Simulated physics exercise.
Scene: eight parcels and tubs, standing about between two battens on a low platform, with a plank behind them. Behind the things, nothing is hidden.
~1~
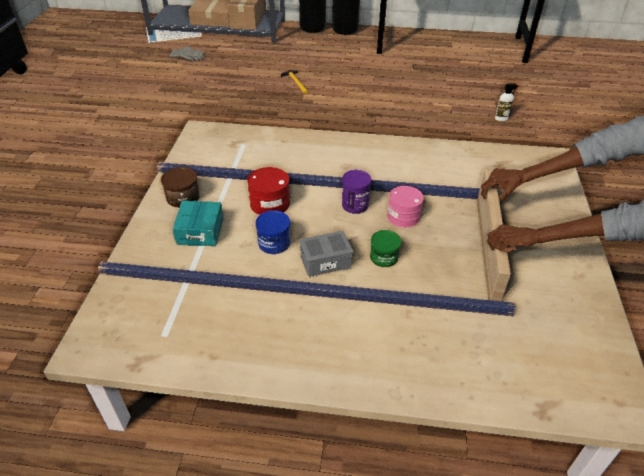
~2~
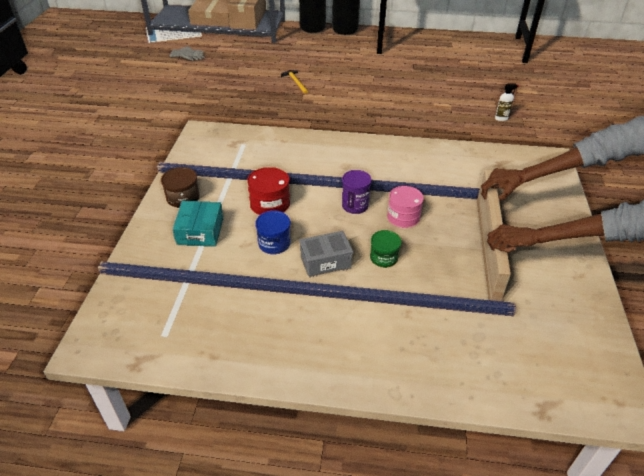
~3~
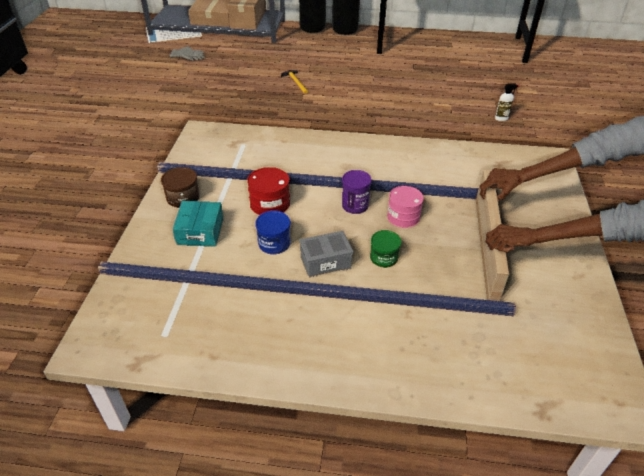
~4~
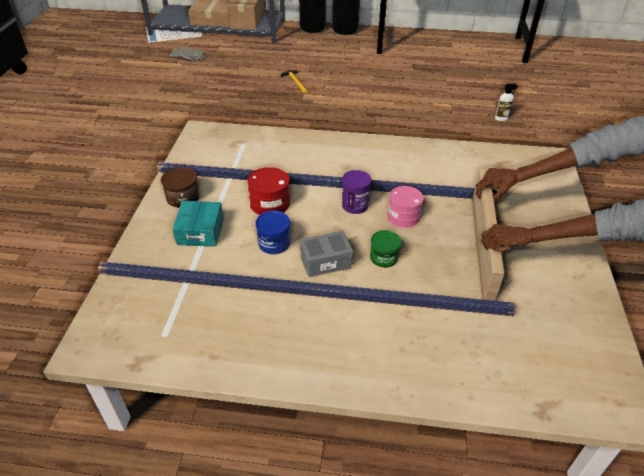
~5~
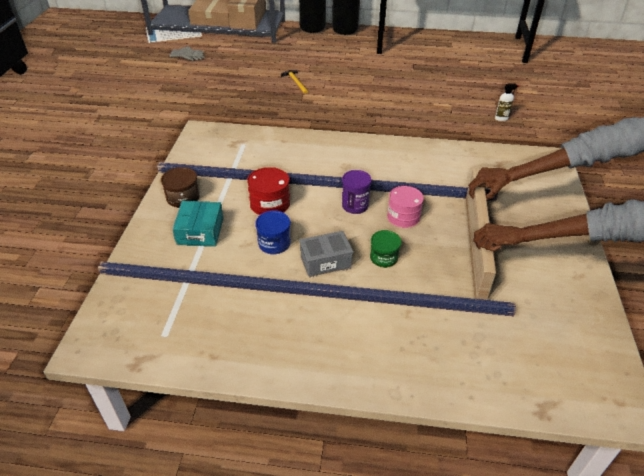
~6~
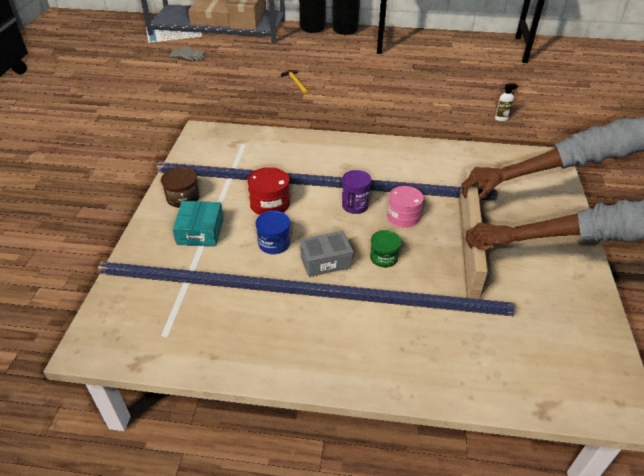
A wooden plank, gripped by two hands at the right of a low platform, stays almost still at first, then slides slightly left between two blue battens. Eight tubs and boxes, among them a red canister and a turquoise box, stand motionless to its left, and the plank touches none of them.
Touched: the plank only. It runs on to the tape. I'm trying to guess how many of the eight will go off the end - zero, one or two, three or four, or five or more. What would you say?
I would say one or two.
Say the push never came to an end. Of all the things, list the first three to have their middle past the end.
Brown pail, then turquoise box, then red canister.
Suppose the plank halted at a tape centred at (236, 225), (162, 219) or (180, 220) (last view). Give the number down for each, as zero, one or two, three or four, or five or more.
First zero, then three or four, then three to four.
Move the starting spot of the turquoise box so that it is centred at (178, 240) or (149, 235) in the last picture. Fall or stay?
Taking the two places in turn, it holds; holds.
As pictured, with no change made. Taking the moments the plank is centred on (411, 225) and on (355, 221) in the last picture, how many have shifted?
The count reaches 1 first and 4 second.
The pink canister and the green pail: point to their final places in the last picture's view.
The pink canister stops around (202, 194); the green pail around (192, 225).
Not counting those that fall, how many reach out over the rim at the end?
I make it 1.
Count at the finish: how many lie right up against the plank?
Tally at the end: 3.
A little later, none off yet; brown pail at rest near (181, 188); turquoise box at rest near (199, 223); red canister at rest near (269, 192).
When it is over, the number that fall off is one or two; down, brown pail.
